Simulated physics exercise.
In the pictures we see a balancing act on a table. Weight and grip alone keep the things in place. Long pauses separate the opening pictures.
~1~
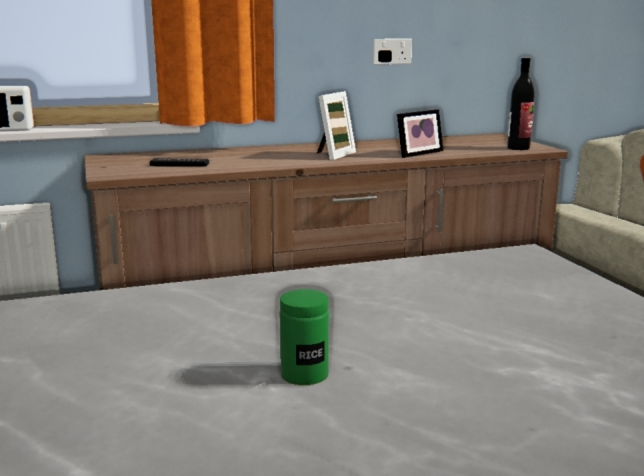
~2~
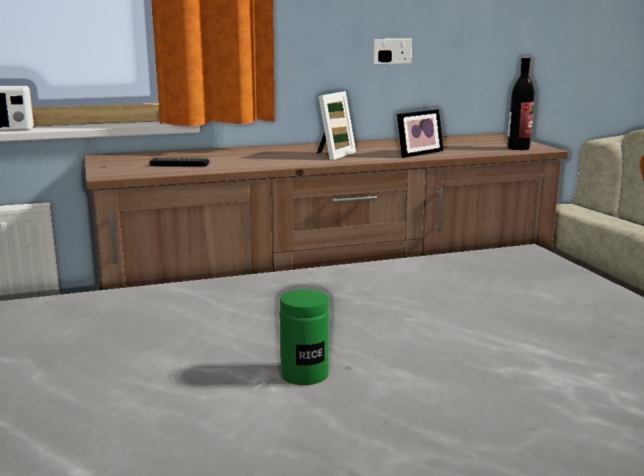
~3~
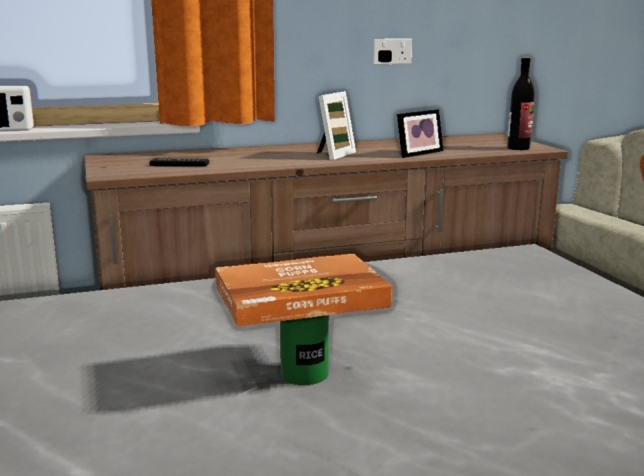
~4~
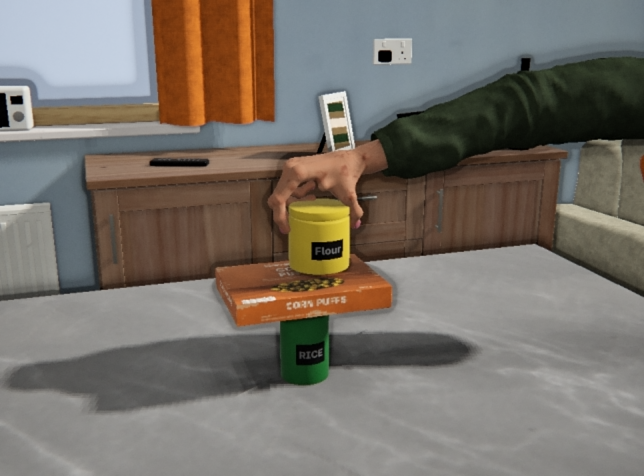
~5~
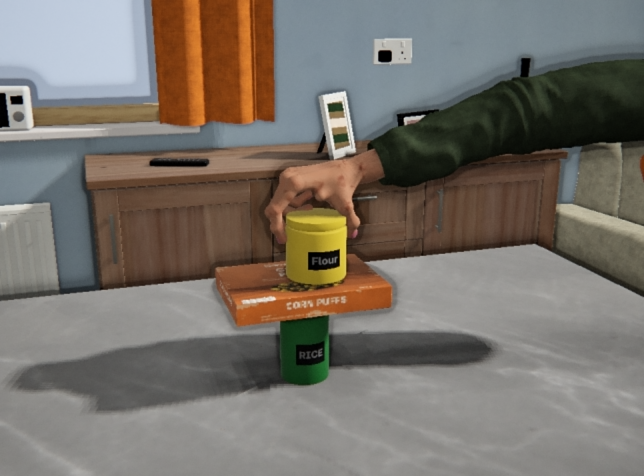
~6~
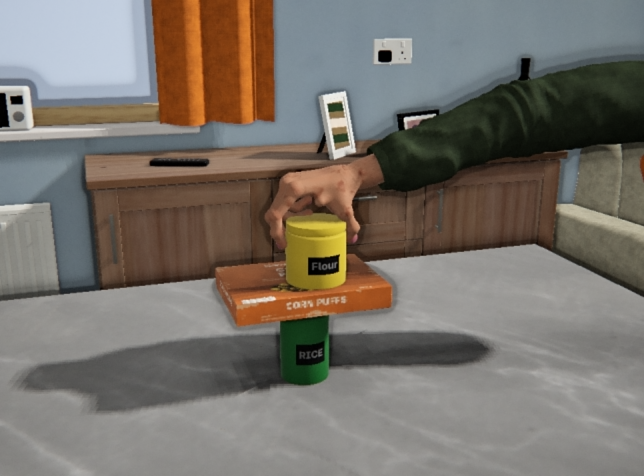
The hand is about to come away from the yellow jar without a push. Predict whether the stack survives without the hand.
It survives.
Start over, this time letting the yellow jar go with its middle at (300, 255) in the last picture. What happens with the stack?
The stack then stays standing.
Then, 0.80 s after the last picture, nothing has stirred.
Then, 1.70 s after the last picture, yellow jar resting near (317, 252).
At rest, all 3 in place. Seen from the same camera at the end, yellow jar near (318, 252). The stack keeps its balance.
